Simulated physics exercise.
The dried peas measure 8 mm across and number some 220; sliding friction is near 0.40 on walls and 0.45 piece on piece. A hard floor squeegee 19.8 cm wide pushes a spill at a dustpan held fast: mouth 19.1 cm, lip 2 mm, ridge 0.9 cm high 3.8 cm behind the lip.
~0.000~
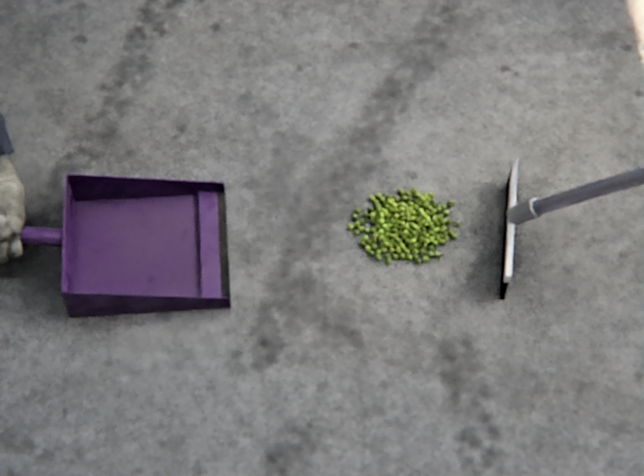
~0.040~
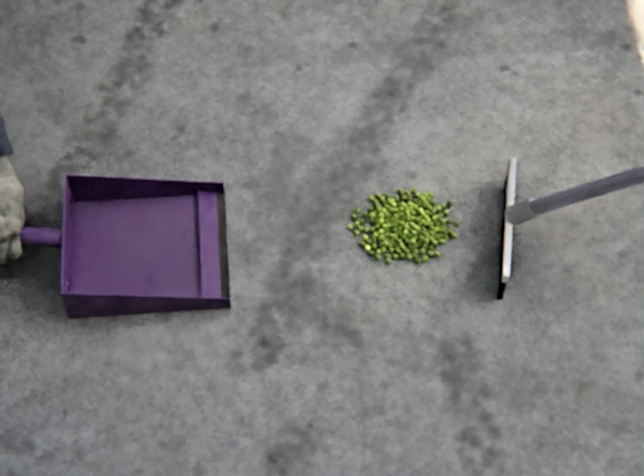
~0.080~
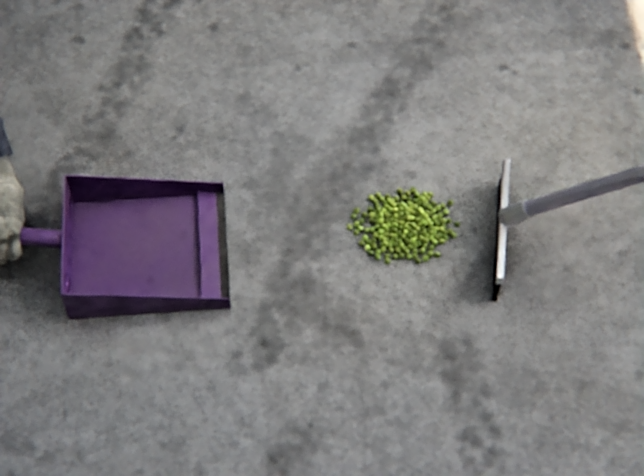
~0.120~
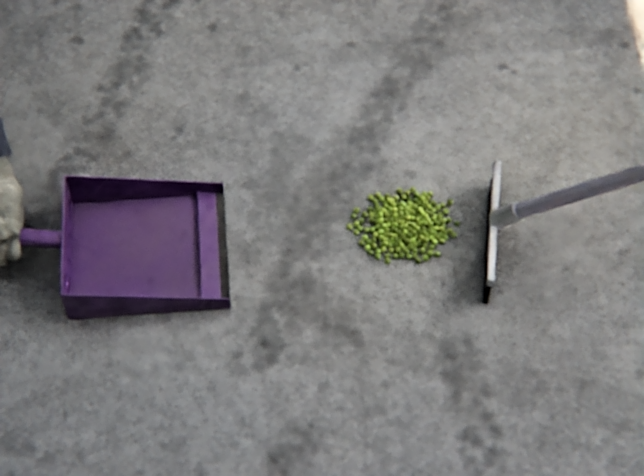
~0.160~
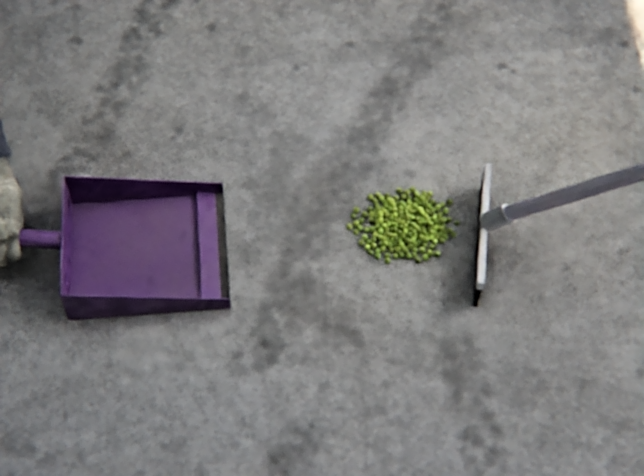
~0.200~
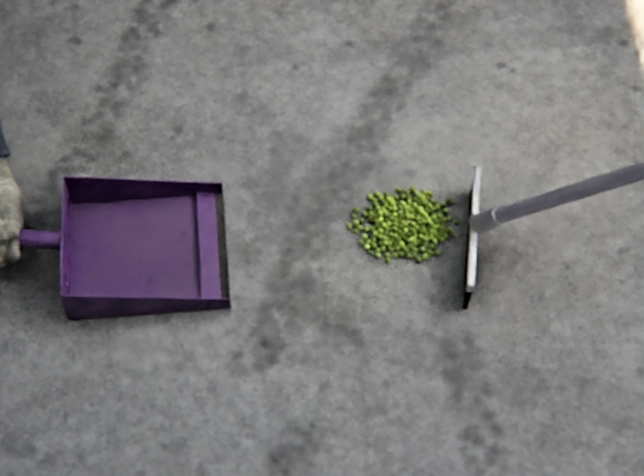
On a stained grey concrete floor, a squeegee on a grey handle slides left towards a small heap of green dried peas, which stays undisturbed, while a gloved hand at the left holds a purple dustpan still.
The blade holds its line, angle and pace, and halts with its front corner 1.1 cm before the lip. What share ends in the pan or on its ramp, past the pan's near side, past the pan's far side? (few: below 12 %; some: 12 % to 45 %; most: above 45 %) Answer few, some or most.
In the pan or on its ramp: Few; past the pan's near side: Few; past the pan's far side: Few.
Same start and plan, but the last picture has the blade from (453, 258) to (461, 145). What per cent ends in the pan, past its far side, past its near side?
Pan 5, far 60, near 0.
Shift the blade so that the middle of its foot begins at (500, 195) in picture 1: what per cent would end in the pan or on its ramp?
Some 5 per cent.
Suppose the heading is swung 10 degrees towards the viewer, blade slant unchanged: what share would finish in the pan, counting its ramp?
In that case some 0 per cent.
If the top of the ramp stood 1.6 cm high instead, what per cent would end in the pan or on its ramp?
In that case some 0 per cent.
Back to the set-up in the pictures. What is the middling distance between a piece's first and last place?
Some 12 cm.
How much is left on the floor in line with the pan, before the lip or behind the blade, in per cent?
Roughly 90 per cent.
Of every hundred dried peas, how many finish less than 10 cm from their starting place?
About 45 per cent.
After 0.61 s, middle of the blade 20 cm from the lip; 0 % over the lip, far side 0 %, near side 0 %.
Then, at 0.88 s, middle of the blade 10 cm from the lip; 0 % over the lip, far side 0 %, near side 5 %.
After 1.26 s, middle of the blade 3 cm from the lip; 0 % over the lip, far side 0 %, near side 10 %.
In the end, at 1.7 s, pan 0 %, near side 10 %, far side 0 %, in front of the lip or behind the blade 90 %.
